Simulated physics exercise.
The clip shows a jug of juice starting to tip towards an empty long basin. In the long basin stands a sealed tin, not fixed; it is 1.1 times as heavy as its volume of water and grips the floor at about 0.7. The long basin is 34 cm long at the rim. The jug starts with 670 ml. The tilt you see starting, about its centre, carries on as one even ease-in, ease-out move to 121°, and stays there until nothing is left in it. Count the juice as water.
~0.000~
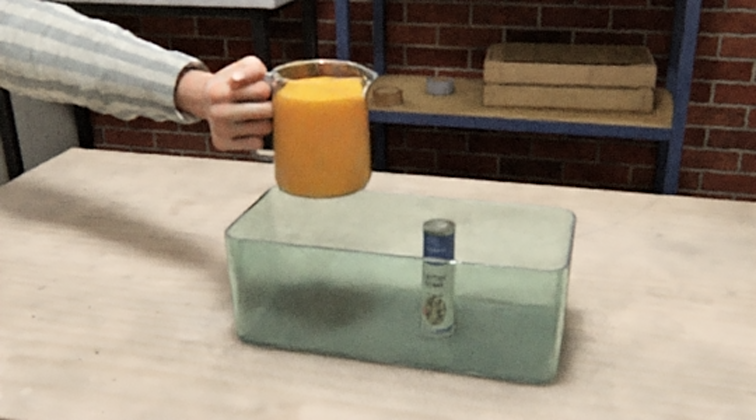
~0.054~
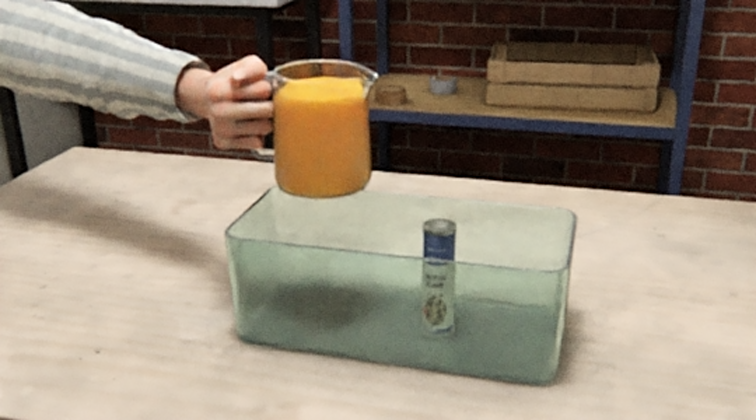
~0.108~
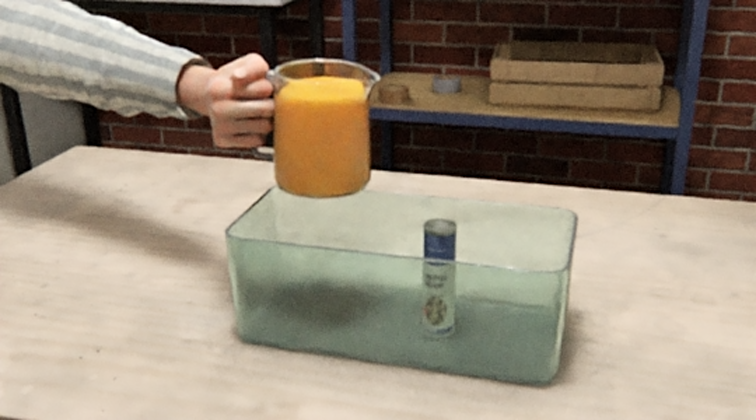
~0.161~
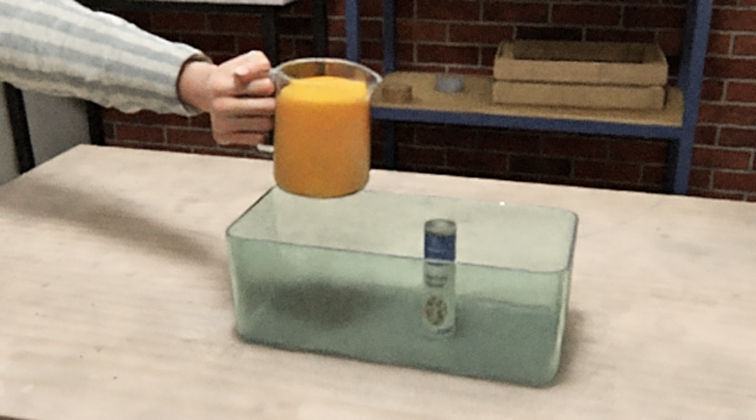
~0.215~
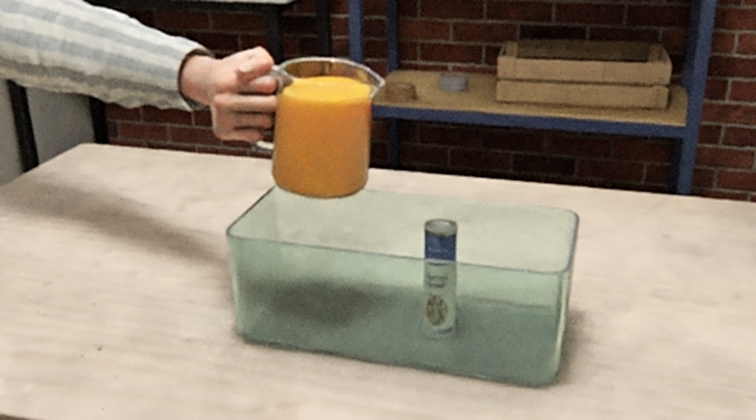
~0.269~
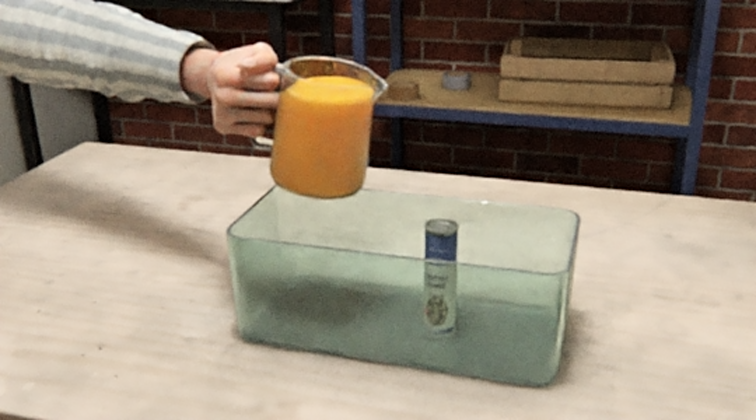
A hand slowly tilts a jug of orange juice rightward above a long basin.
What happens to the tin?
The tin goes over.
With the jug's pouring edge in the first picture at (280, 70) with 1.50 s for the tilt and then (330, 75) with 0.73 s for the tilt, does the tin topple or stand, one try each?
First it remains upright; then it stays up.
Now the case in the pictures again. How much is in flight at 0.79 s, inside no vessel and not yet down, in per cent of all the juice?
Some 12 per cent.
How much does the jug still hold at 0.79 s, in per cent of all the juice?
About 84 per cent.
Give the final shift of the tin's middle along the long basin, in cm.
About 6.5 cm.
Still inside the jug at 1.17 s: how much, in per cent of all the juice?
Some 24 per cent.
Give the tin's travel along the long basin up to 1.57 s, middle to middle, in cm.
Some 4 cm.
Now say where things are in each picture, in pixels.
In the first picture, it leans 0°; its right rim is at (377, 76); the juice meets the walls at (281, 86) and (365, 90); the long basin's rim runs from (249, 210) to (572, 241); the tin's top is at (439, 230).
In the second picture, it leans 0°; its right rim is at (377, 77); the juice meets the walls at (281, 85) and (365, 91).
In the third picture, it leans 2°; its right rim is at (379, 78); the juice meets the walls at (283, 85) and (367, 91).
In the fourth picture, it leans 3°; its right rim is at (381, 80); the juice meets the walls at (284, 85) and (369, 91).
In the fifth picture, it leans 6°; its right rim is at (384, 83); the juice meets the walls at (286, 86) and (371, 91).
In the sixth picture, it leans 9°; its right rim is at (387, 87); the juice meets the walls at (288, 87) and (375, 91).
By 0.79 s the tilt is 65° and 83 per cent is still to pour; the tin stands where it began.
By 1.17 s the tilt is 107° and 23 per cent is still to pour; the tin stands where it began.
By 1.57 s the tilt is 121° and 0 per cent is still to pour; the tin leans 33°.
By 2.00 s the tilt is 121° and 0 per cent is still to pour; the tin lies on its side.
At rest the tin lies on its side.
